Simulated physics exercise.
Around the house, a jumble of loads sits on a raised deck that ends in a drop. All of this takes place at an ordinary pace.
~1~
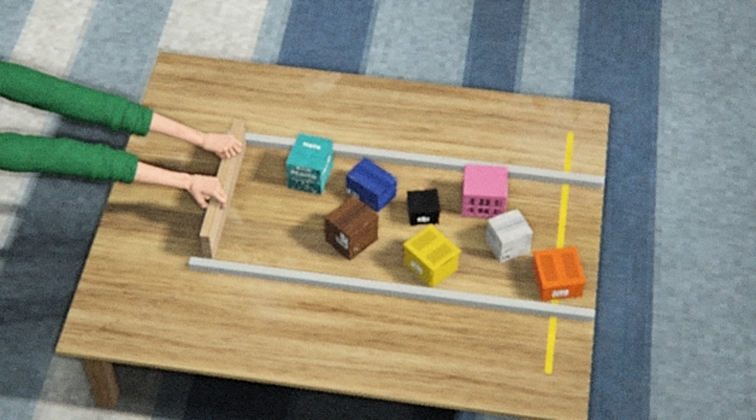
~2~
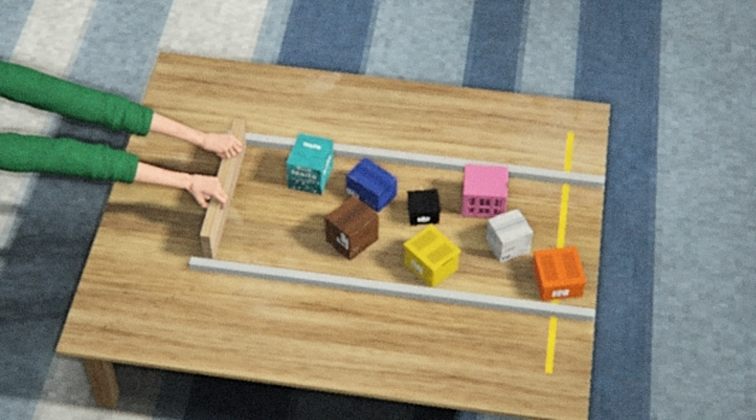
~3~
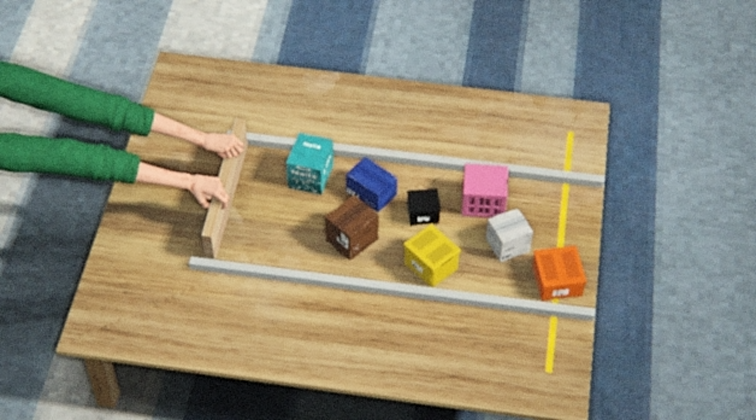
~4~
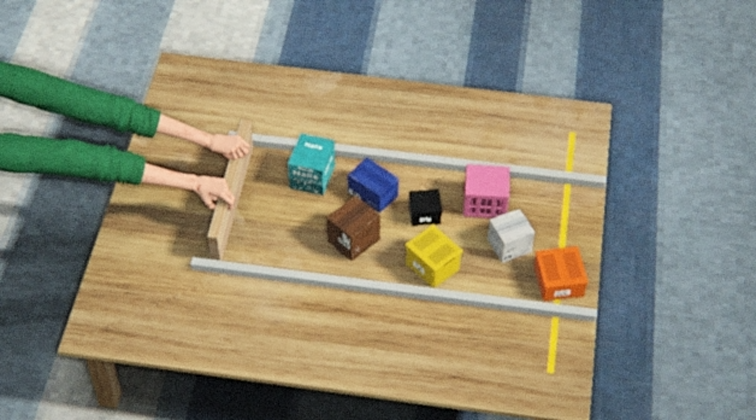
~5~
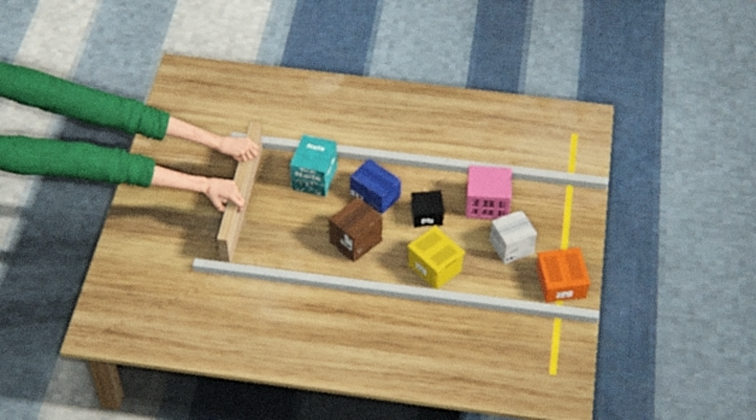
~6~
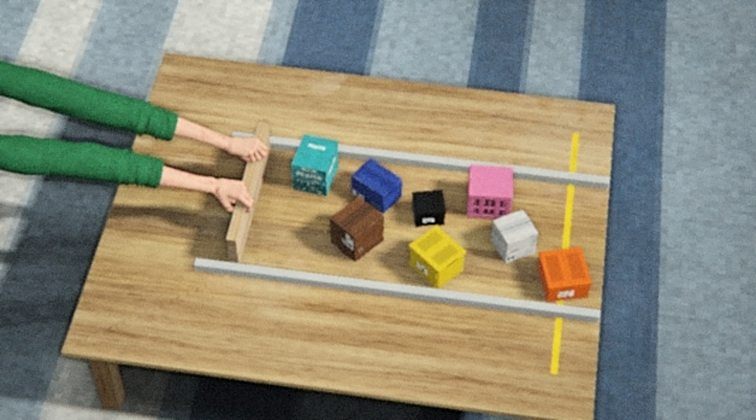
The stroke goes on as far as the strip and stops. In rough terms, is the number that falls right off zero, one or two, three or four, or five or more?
It ends with four plus at least one more down.
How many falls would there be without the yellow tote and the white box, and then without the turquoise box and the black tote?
You'd count 4 the first time and 3 the second time.
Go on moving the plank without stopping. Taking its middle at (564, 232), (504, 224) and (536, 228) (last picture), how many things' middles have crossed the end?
First 5, then 1, finally 1.
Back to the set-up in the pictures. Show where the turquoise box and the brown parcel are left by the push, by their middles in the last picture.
The first near (592, 197), the second near (587, 244).
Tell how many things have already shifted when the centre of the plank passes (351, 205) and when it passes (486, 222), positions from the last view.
Up to then 4, and up to the other point 8.
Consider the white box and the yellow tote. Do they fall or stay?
Well, the white box takes the plunge, and as for the yellow tote, it hangs in there.
Soon after, none off yet; orange tote at rest near (564, 275); white box at rest near (514, 237); pink crate at rest near (490, 192).
Then, none off yet; orange tote moving near (565, 276); white box moved a little near (531, 247); pink crate moved well along near (563, 199).
By the end, the number that fall off is five or more; fallen, blue box, black tote, pink crate, white box and orange tote.
